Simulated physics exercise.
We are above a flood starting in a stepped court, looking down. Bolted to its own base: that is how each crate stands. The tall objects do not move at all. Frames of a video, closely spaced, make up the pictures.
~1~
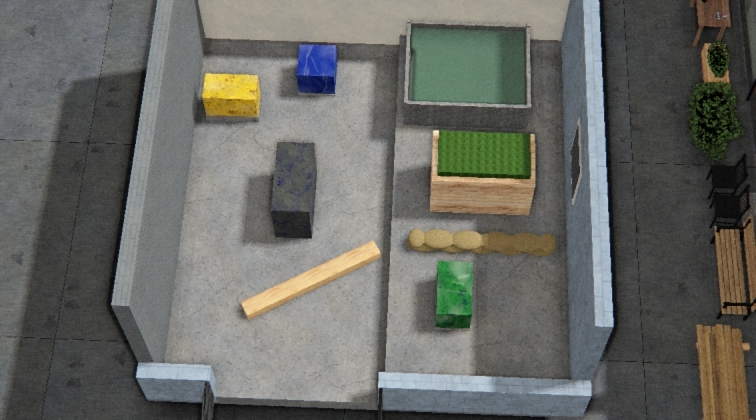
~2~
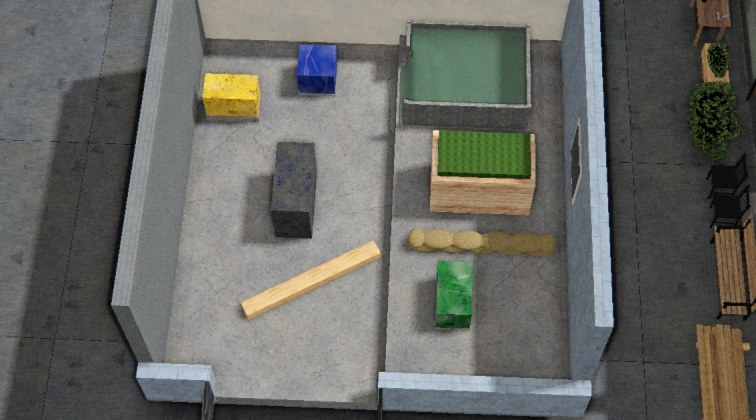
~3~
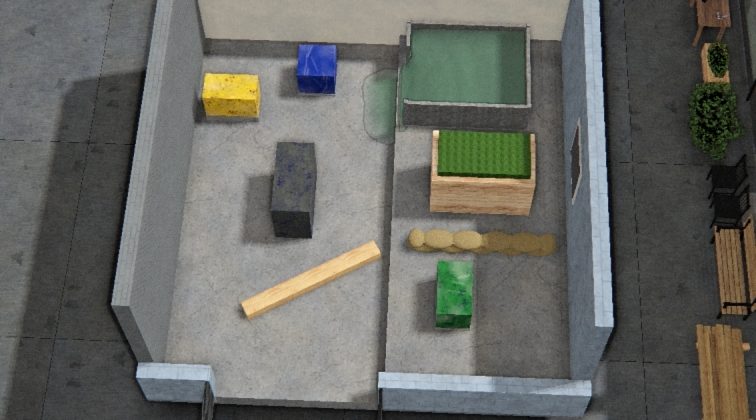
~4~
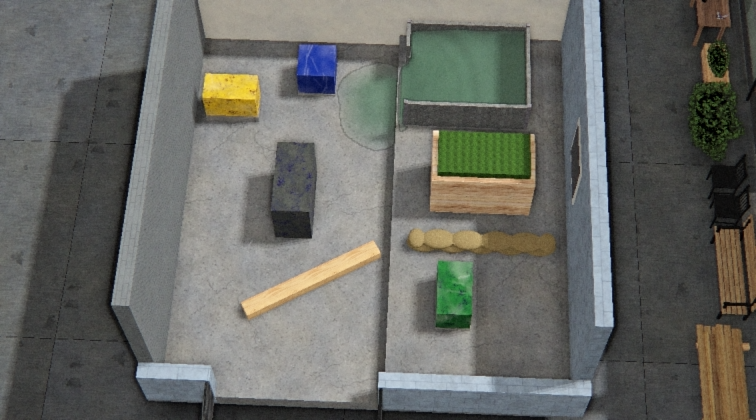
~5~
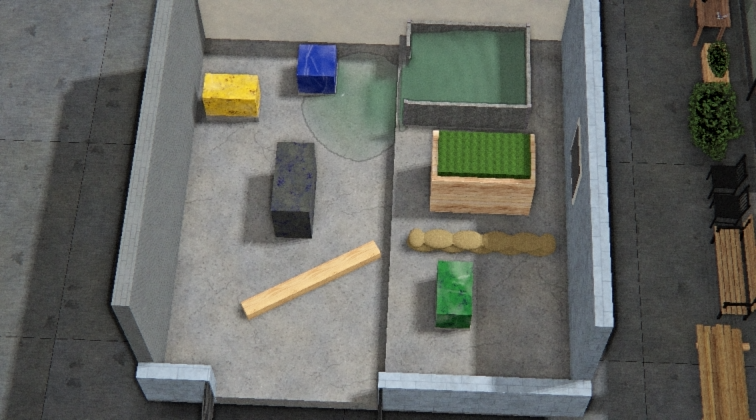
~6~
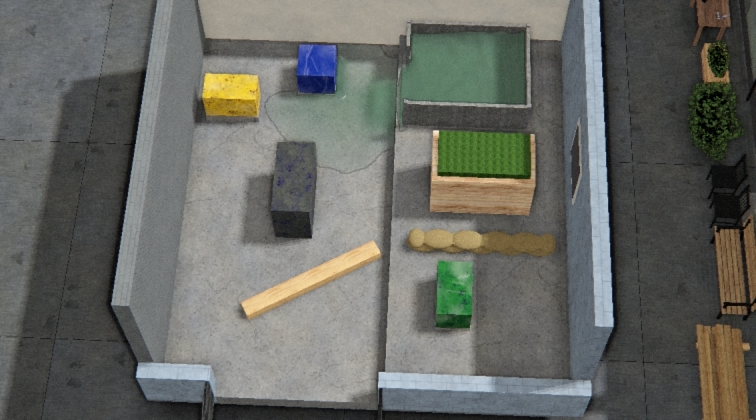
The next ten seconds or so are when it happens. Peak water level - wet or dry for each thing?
Green crate - dry; blue crate - wet; yellow crate - wet.
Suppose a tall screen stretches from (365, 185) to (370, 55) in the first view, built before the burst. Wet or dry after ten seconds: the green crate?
Then the green crate is untouched.
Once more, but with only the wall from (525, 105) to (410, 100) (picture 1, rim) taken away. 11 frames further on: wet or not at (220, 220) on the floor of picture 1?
Check at the point: Never reached.
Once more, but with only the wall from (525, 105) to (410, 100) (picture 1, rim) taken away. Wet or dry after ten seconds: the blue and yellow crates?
In short: Blue ends up wet; yellow keeps dry.
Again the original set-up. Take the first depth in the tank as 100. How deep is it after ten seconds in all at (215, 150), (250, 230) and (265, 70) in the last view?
Approx. values, in order: 12 %, 10 %, 12 %.
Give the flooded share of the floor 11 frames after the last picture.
My estimate is close to 30 per cent.
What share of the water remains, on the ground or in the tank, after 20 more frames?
My reckoning gives about 100 %.
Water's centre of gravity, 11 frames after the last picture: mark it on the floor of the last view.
Around pixel (369, 112) of the last picture.
A moment on, water covers 20 % of the floor; the green crate not reached, the blue crate water round its plinth, the yellow crate water round its plinth.
Next, water covers 30 % of the floor; the green crate not reached, the blue crate water round its plinth, the yellow crate water round its plinth.
Then, water covers 45 % of the floor; the green crate not reached, the blue crate water round its plinth, the yellow crate water round its plinth.
Later, water covers 55 % of the floor; the green crate not reached, the blue crate water round its plinth, the yellow crate water round its plinth.
In the end, water covers 65 % of the floor; the green crate stayed above the water, the blue crate was topped, the yellow crate was topped.
